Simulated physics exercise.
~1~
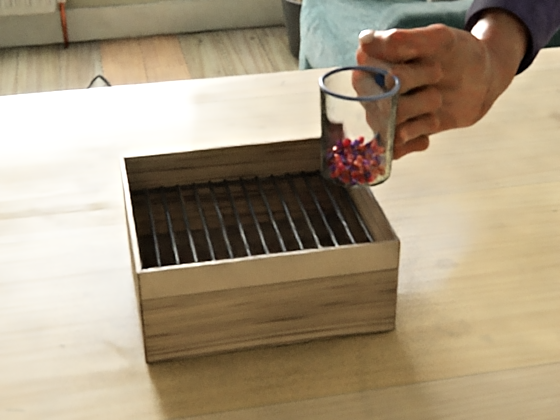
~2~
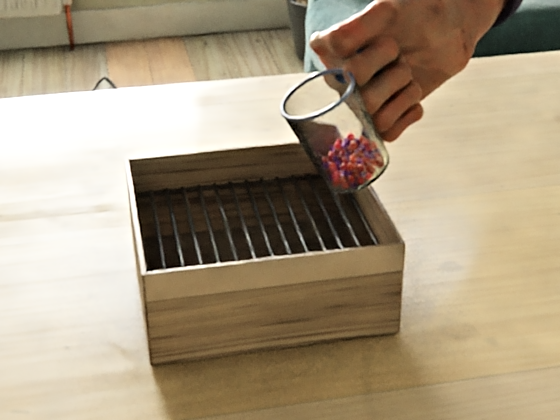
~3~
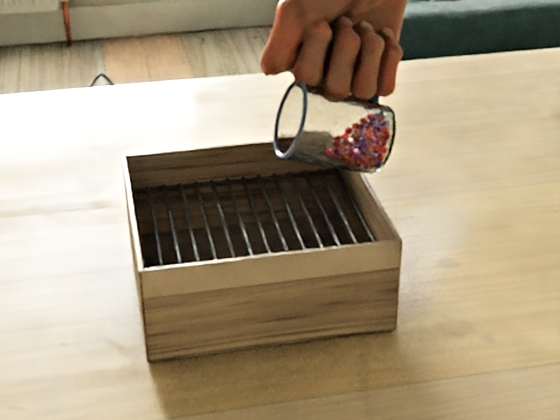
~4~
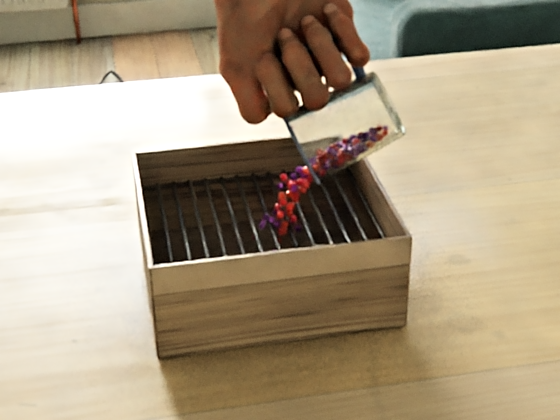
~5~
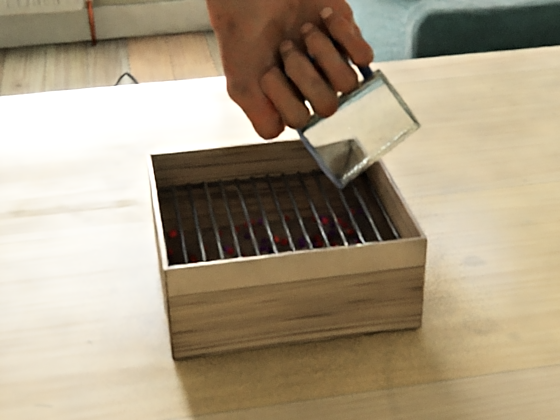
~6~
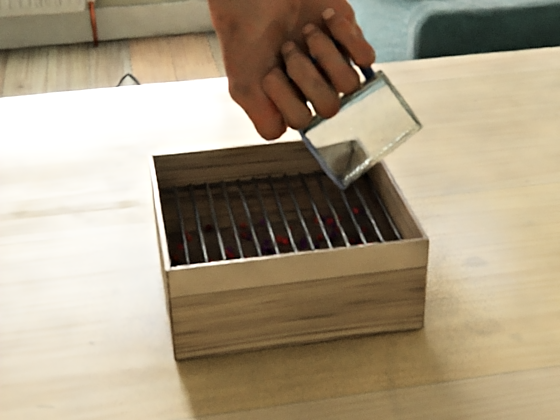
The footage shows a hand tilting a clear cup of small purple and red bits over an open wooden box spanned by a metal grille. The bits pour out onto the wires and drop through the gaps, ending up beneath the grille while the hand holds the emptied cup above.
